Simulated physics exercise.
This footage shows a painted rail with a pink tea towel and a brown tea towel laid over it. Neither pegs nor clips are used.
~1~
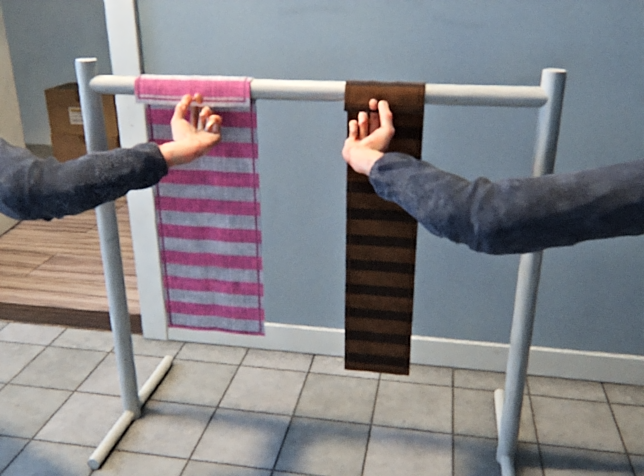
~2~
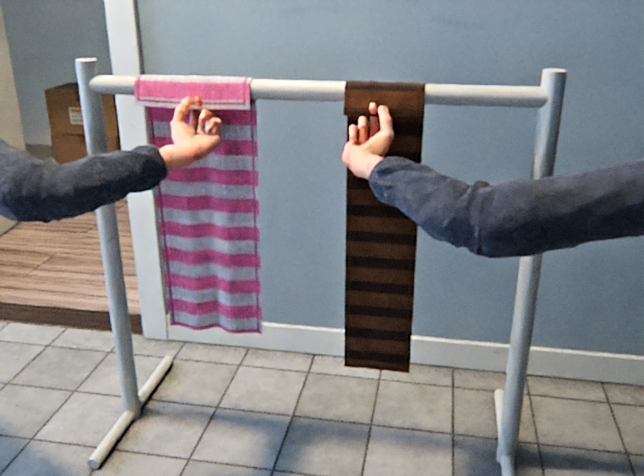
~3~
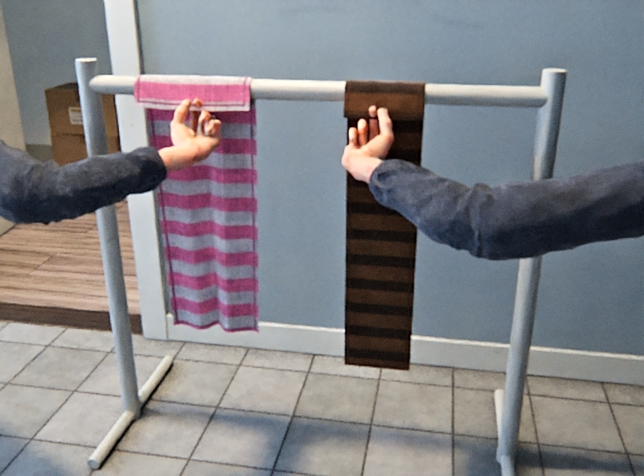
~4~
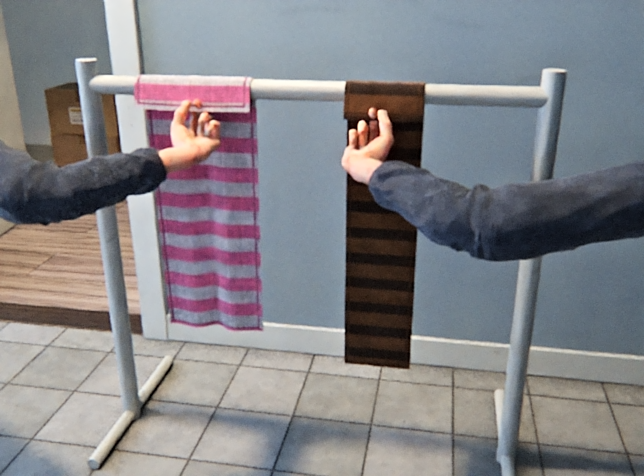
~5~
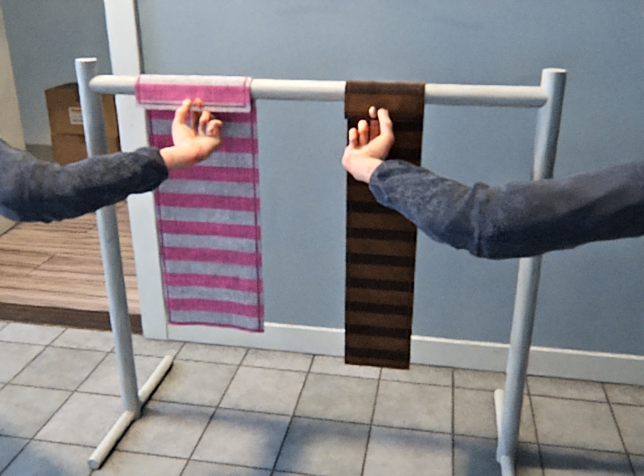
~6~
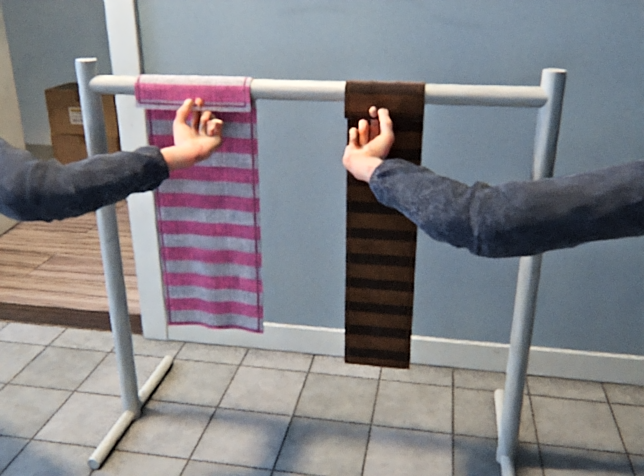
Tiled room with blue wall, two hands held by pink and brown striped cloths hanging on a rail, the cloths shifting slightly.
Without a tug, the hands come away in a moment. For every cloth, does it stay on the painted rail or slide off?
As I see it, the pink tea towel is gone; the brown tea towel is gone.
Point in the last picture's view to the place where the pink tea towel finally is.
It ends at (222, 419).
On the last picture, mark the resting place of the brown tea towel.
Resting point: Approx. (373, 433).
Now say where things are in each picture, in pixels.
Pink tea towel front hem (230, 100), back hem (248, 330); brown tea towel front hem (364, 105), back hem (360, 366), in the first picture.
Pink tea towel front hem (230, 102); brown tea towel front hem (363, 109), in the second picture.
Pink tea towel front hem (230, 104); brown tea towel front hem (363, 112), in the third picture.
Pink tea towel front hem (229, 105); brown tea towel front hem (363, 114), in the fourth picture.
Pink tea towel front hem (230, 105); brown tea towel front hem (363, 113), in the fifth picture.
Pink tea towel front hem (231, 105), back hem (247, 326), front far shorter than the back; brown tea towel front hem (364, 113), back hem (360, 361), front far shorter than the back, in the sixth picture.
Then, 0.34 s after the last picture, pink tea towel clear of the rail and dropping near (213, 282); brown tea towel clear of the rail and dropping near (379, 318).
Then, 0.56 s after the last picture, pink tea towel in a heap on the floor near (221, 413); brown tea towel in a heap on the floor near (374, 428).
At rest, pink tea towel in a heap on the floor near (222, 419); brown tea towel in a heap on the floor near (373, 433). The pink tea towel is pulled off by its long side and the brown tea towel slides off.
